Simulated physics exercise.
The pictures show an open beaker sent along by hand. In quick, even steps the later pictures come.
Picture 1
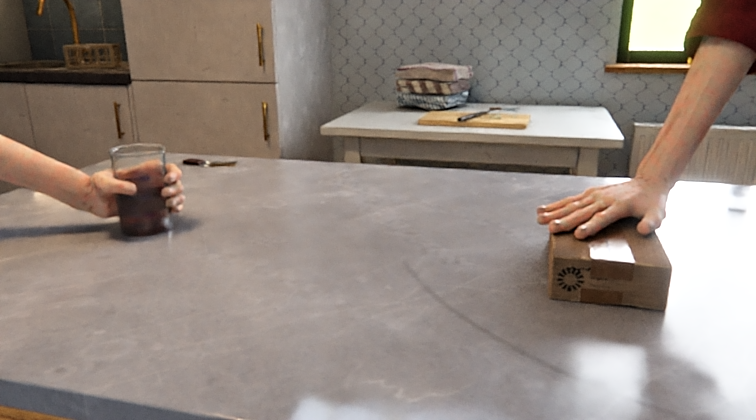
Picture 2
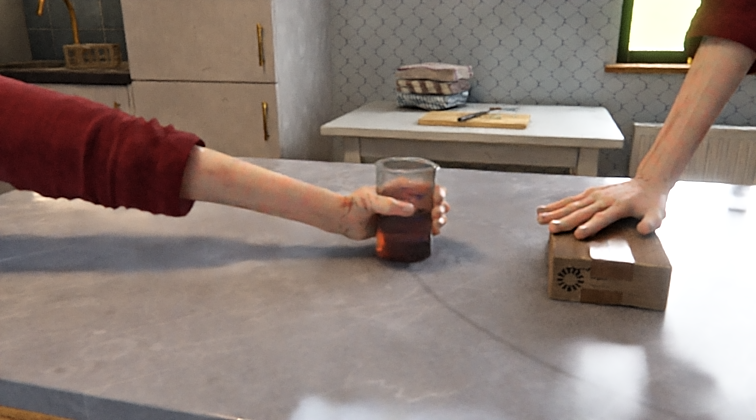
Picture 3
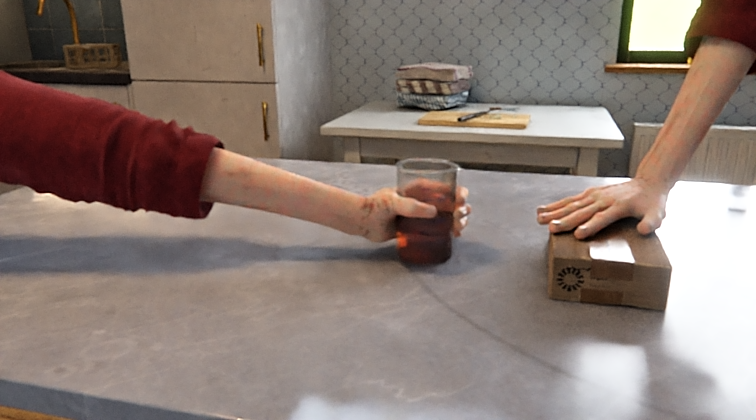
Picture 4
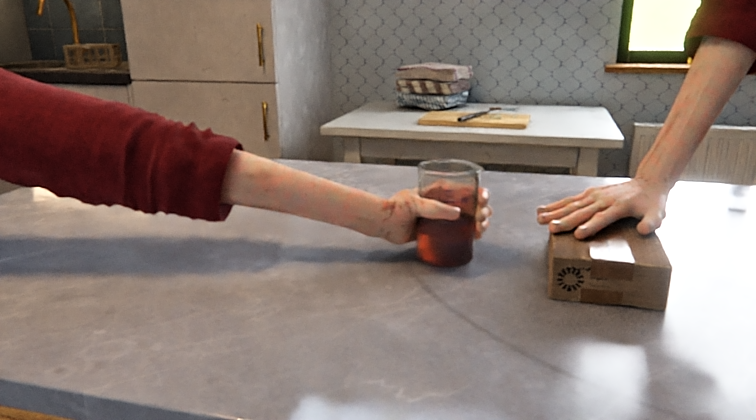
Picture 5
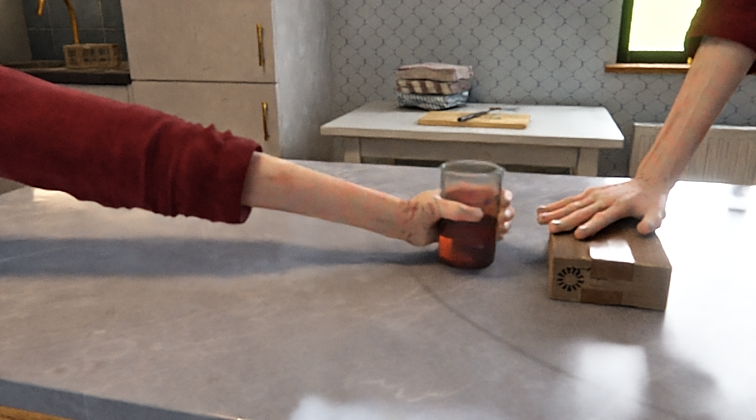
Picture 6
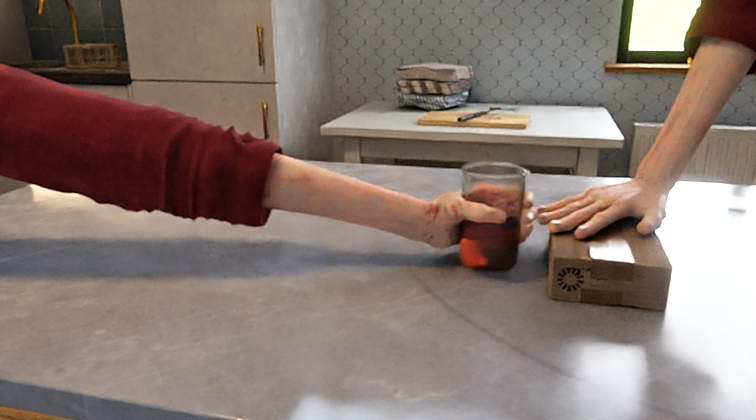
Glass beaker of dark red liquid being slid rightward across a grey countertop by one hand, another hand resting on a cardboard box.
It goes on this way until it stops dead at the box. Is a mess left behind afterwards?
It never brims over.
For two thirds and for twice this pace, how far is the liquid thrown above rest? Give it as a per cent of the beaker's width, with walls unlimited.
The first case gives 20 per cent of the width, the second 70 per cent.
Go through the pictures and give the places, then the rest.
In the first picture, at rest; beaker (142, 188) about half full; box (602, 251).
In the second picture, under way; beaker about half full, surface at (404, 213).
In the third picture, on by 20 px; beaker (425, 210) about half full.
In the fourth picture, on by 20 px; beaker about half full, surface at (446, 217).
In the fifth picture, on by 20 px; beaker (468, 213) about half full.
In the sixth picture, on by 20 px; beaker about half full, surface at (490, 220); box (602, 251).
Shortly, the beaker meets the box.
Then, the iced tea surges up the wall; the wave climbs under half way to the rim.
At the finish, the beaker stands at the box; none is lost.
